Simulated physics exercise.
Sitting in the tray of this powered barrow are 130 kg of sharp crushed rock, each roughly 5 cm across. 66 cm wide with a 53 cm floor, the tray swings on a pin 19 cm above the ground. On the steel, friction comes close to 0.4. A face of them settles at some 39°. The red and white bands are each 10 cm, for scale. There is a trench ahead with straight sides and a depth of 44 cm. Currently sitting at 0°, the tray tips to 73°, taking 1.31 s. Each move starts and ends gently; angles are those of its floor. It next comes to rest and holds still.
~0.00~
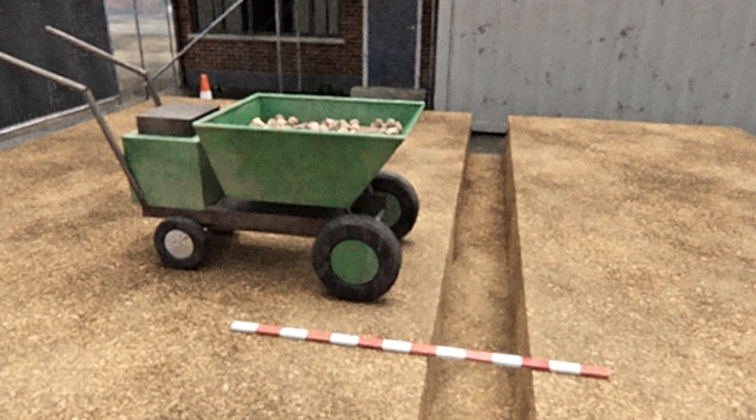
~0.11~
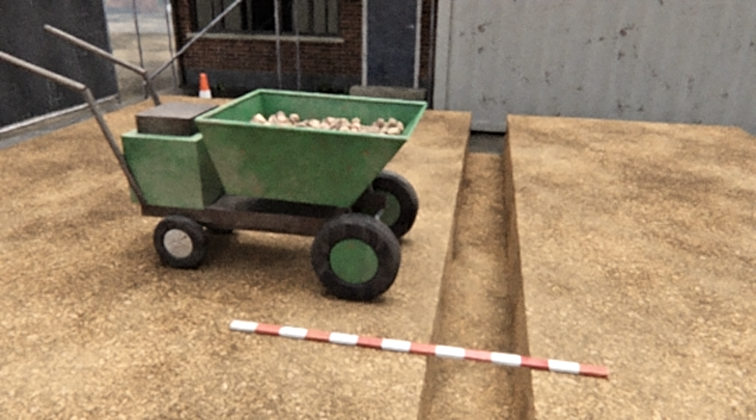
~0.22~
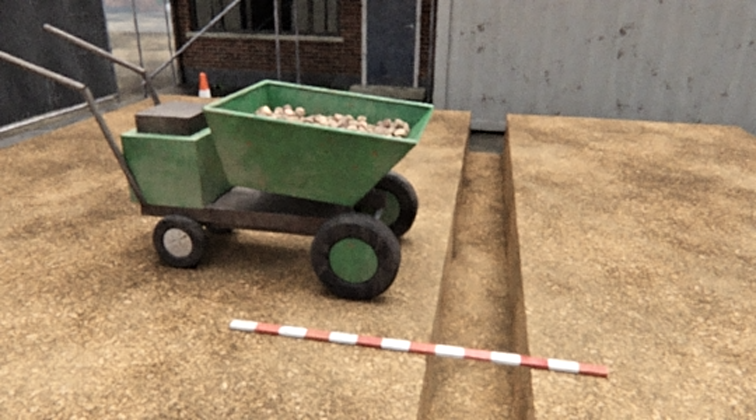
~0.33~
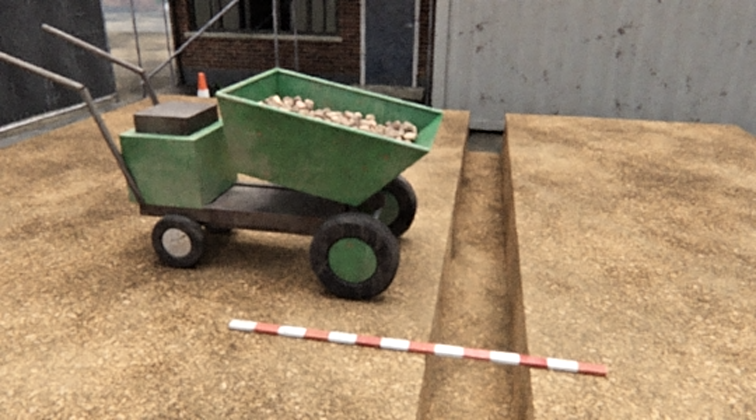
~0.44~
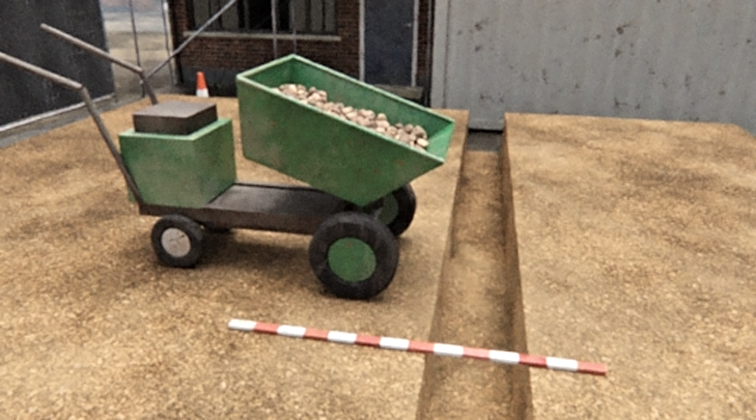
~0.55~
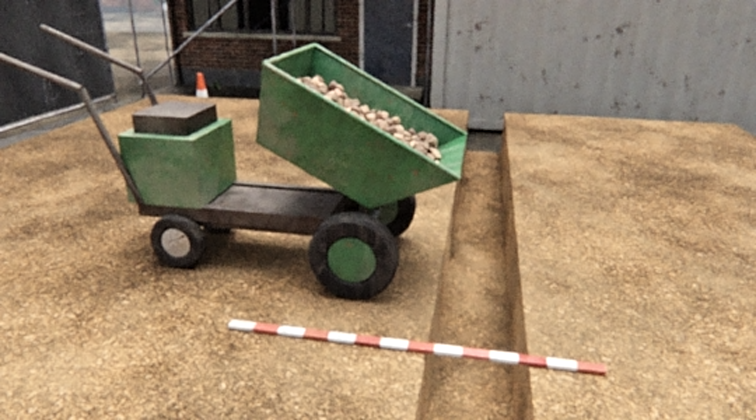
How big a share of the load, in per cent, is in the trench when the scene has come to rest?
A share of about 61 percent.
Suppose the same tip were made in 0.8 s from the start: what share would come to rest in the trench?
About 50 percent, I'd say.
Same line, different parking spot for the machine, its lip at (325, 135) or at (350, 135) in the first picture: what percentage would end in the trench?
Around 85% for the first place and 85% for the second.
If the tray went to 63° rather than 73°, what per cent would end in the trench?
Then close to 20 per cent.
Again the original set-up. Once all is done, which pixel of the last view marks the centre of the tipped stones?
The resting stones are centred at roughly (499, 335).
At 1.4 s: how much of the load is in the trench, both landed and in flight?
10 per cent or so by then.
After 1.0 s the floor is at 61°; 100 % in the tray; the foremost stones are at (484, 221).
After 1.4 s the floor is at 73°; 83 % in the tray, 9 % in the trench, 8 % past the trench; the foremost stones are at (570, 287).
After 1.8 s the floor is at 73°; 53 % in the tray, 22 % in the trench, 24 % past the trench; the foremost stones are at (640, 282).
After 3.7 s the floor is at 73°; 13 % in the tray, 61 % in the trench, 26 % past the trench; the foremost stones are at (666, 281).
